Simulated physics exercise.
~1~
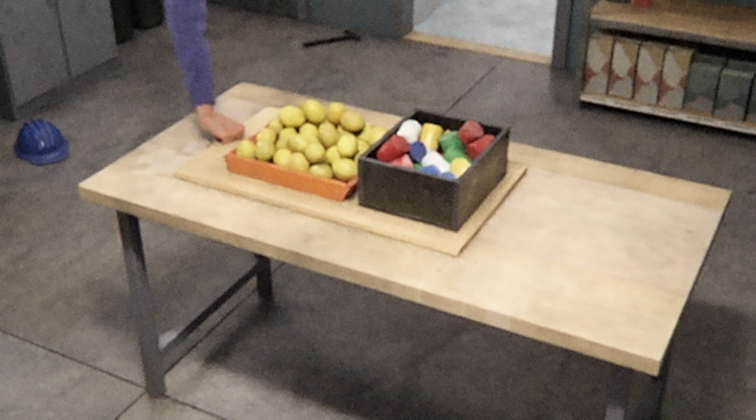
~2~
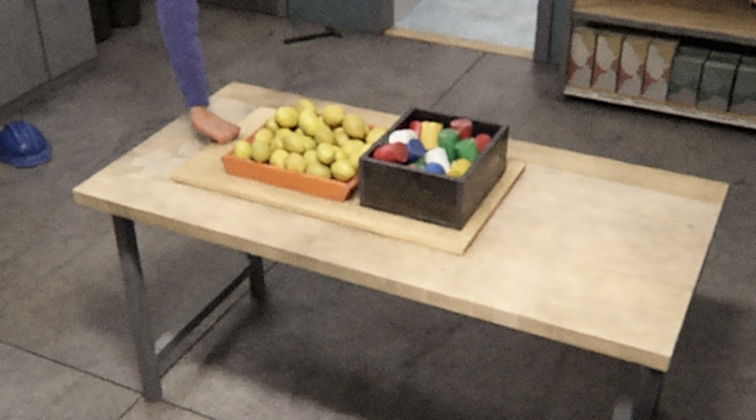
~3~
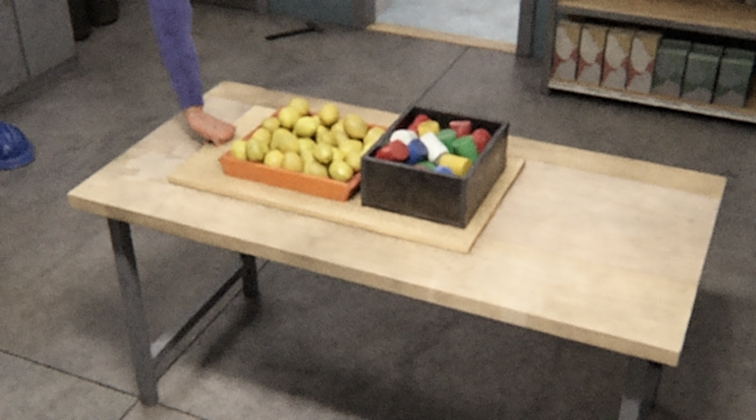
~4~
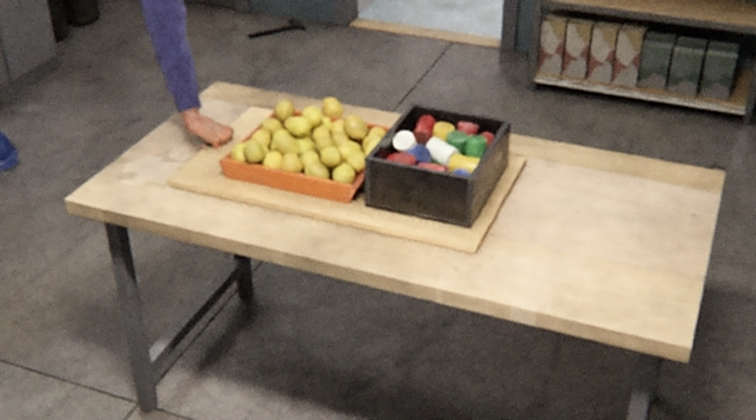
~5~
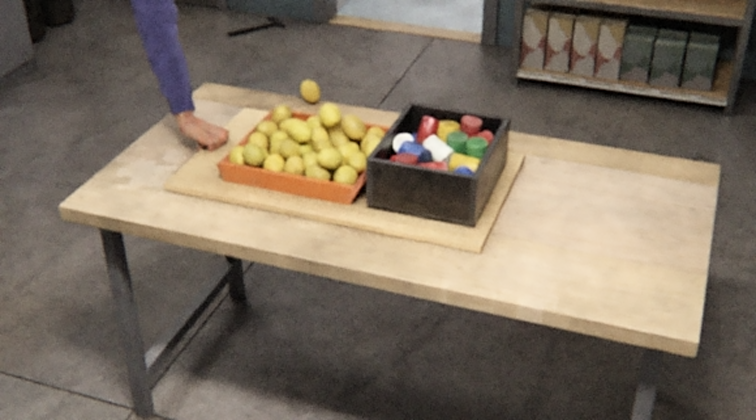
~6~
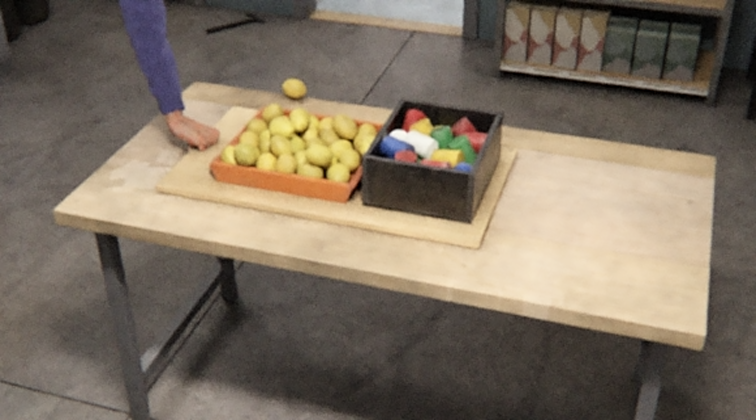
The clip shows a board sliding slightly left and right on a wooden table beside a resting hand, carrying an orange container of lemons and a black container of colourful jars, until one lemon leaves the heap and ends up behind the orange container while the rest stay in.
